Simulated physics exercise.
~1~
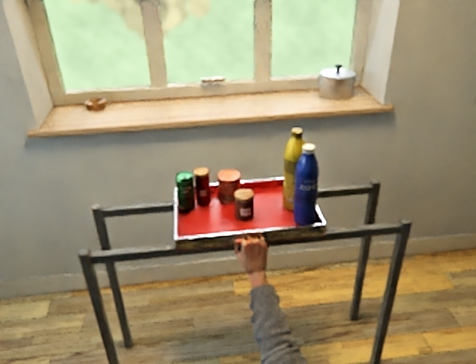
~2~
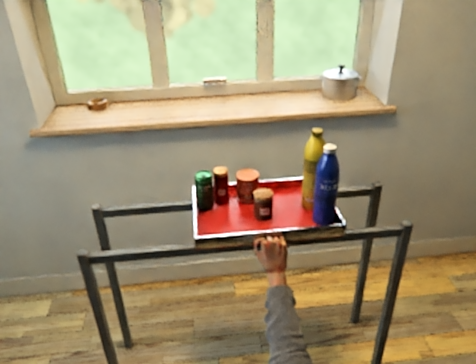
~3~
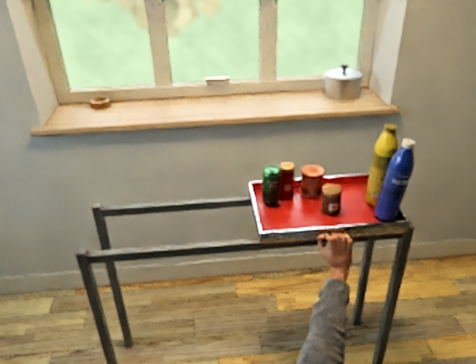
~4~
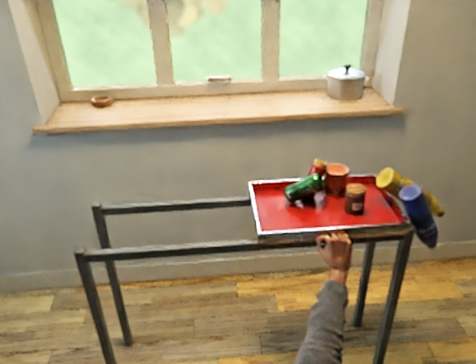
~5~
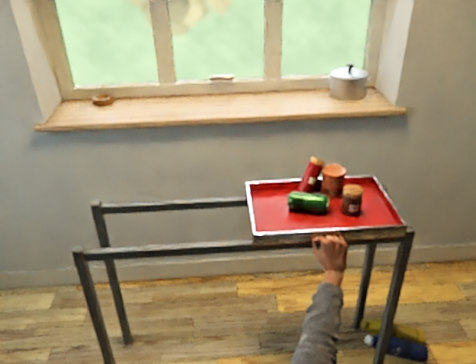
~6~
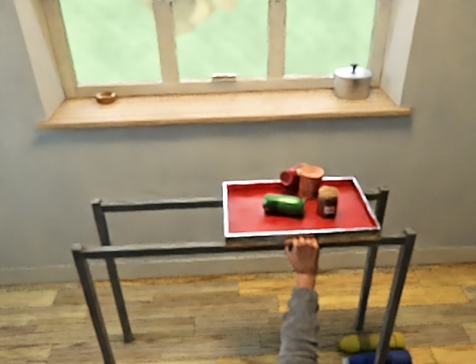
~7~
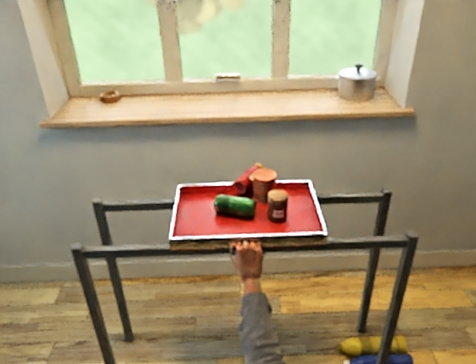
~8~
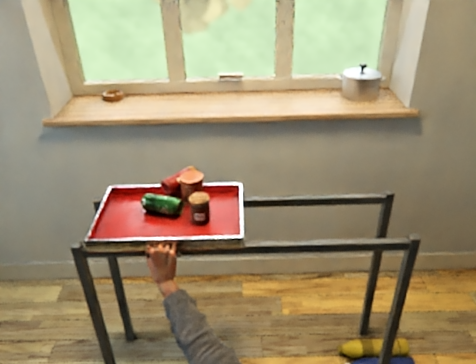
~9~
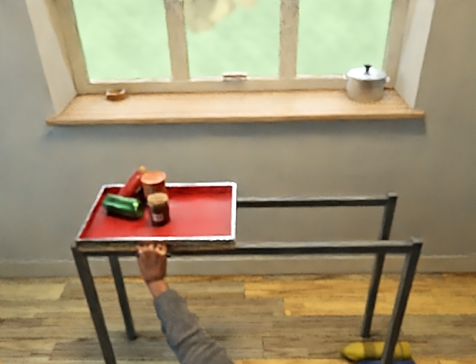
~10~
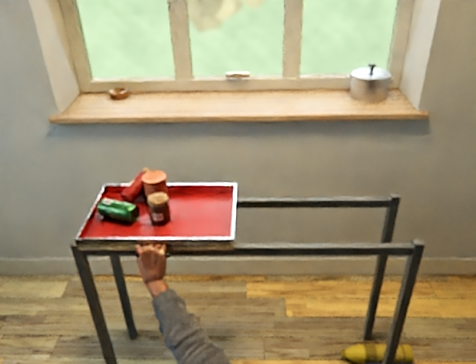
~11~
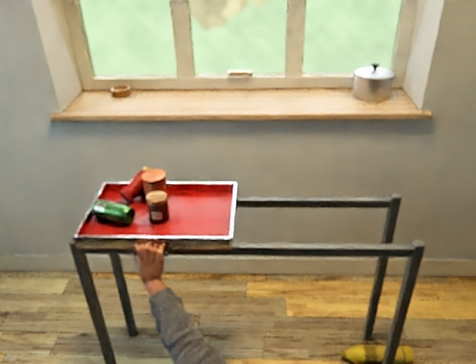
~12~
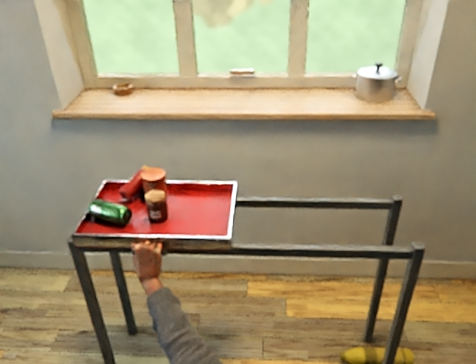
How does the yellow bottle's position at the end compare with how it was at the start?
At the start the yellow bottle stands upright on the red tray, but by the end it is lying on its side on the floor near the right end of the metal frame.
